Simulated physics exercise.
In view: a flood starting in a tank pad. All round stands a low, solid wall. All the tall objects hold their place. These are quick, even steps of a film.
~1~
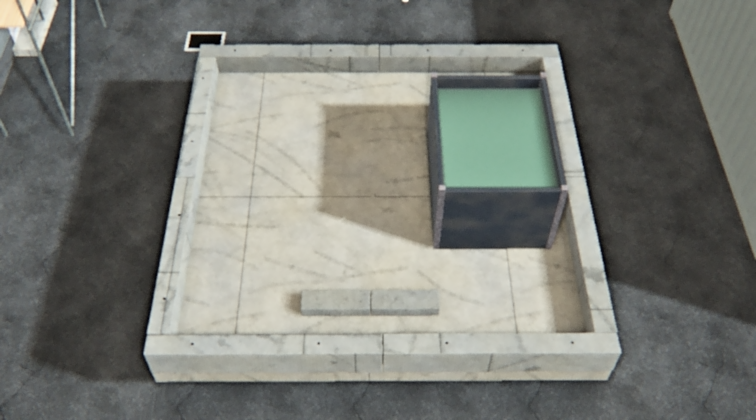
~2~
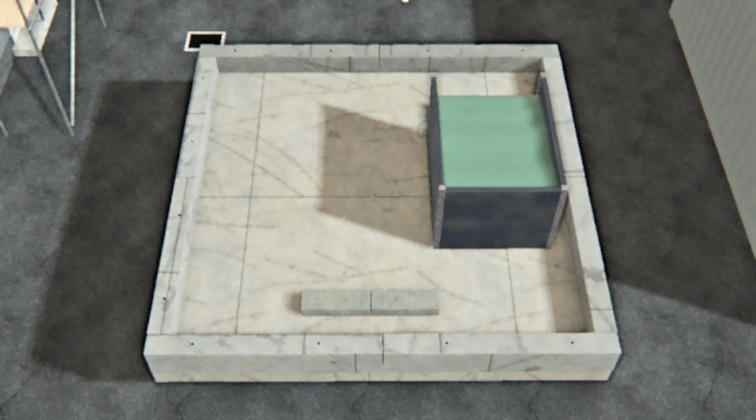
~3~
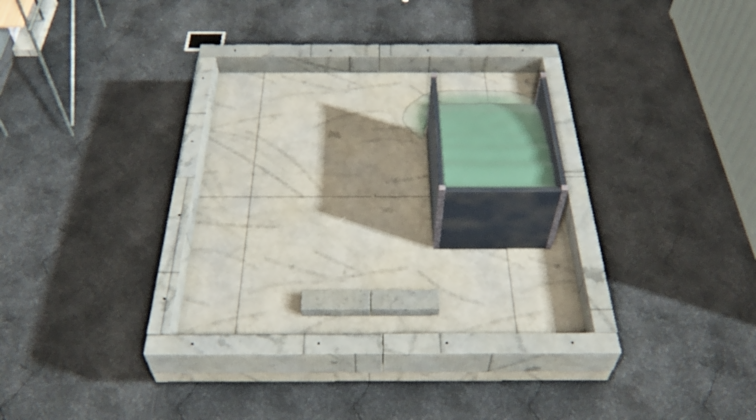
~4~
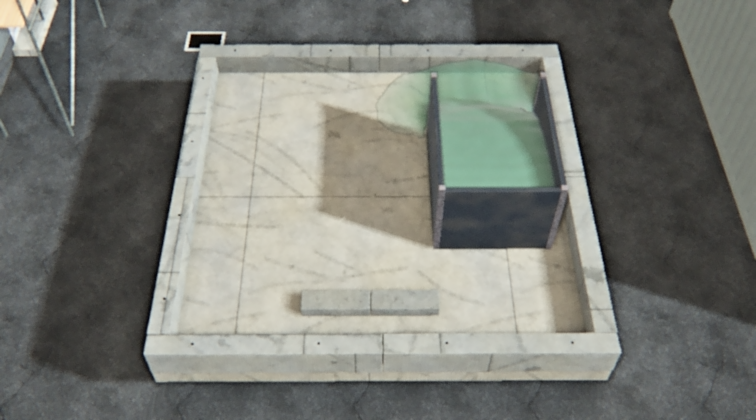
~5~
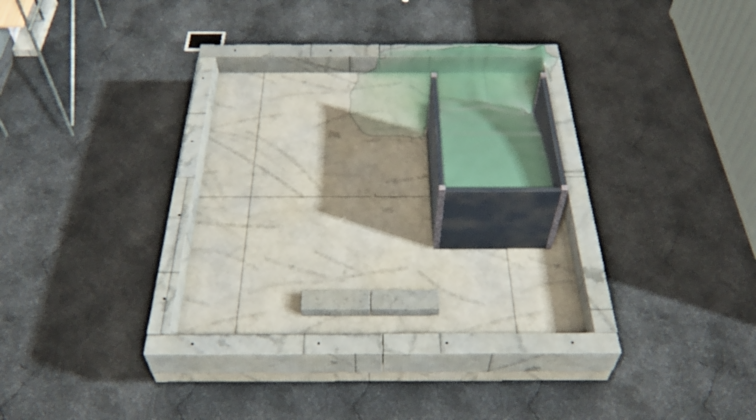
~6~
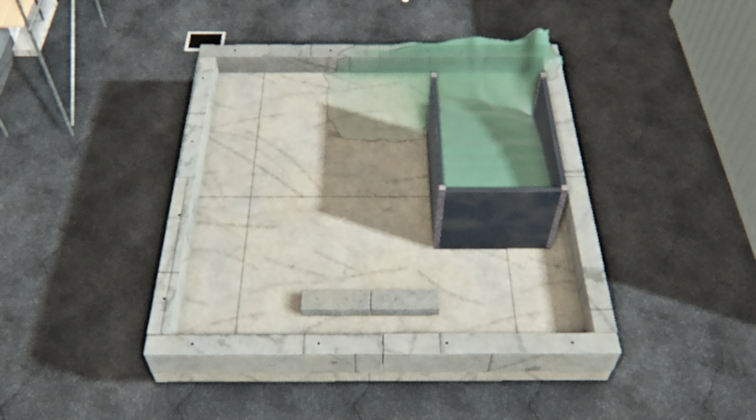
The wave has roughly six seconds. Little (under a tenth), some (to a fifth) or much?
Over the wall goes more than a fifth.
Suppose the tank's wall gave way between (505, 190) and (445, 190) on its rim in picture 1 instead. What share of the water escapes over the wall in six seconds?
Roughly 8 per cent.
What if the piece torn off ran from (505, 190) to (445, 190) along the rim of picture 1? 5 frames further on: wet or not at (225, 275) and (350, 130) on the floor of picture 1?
In that order: Covered, dry.
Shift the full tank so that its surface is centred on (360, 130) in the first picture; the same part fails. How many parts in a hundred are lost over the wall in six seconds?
Roughly 18 per cent.
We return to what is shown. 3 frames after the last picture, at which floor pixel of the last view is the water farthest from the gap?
Near (220, 75).
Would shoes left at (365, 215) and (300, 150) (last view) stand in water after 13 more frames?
In that order: Free of water, under water.
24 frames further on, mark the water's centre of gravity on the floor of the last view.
Roughly at (374, 176).
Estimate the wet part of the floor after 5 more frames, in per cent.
About 30 per cent.
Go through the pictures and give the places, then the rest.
The first picture shows still water in the tank at (495, 135).
In the second picture, water pours out on the tank's far side and has run to (422, 133).
In the third picture, the front is at (416, 107), out from the gap on the tank's far side.
In the fourth picture, the front is at (410, 75), out from the gap on the tank's far side.
In the fifth picture, the front is at (366, 75), out from the gap on the tank's far side.
In the sixth picture, water pours out on the tank's far side and has run to (331, 75).
A moment on, water covers 25 % of the floor; the low wall has let 5 % over.
Next, water covers 30 % of the floor; the low wall has let 13 % over.
Then, water covers 50 % of the floor; the low wall has let 24 % over.
Later, water covers 65 % of the floor; the low wall has let 25 % over.
In the end, water covers 80 % of the floor; the low wall has let 25 % over.
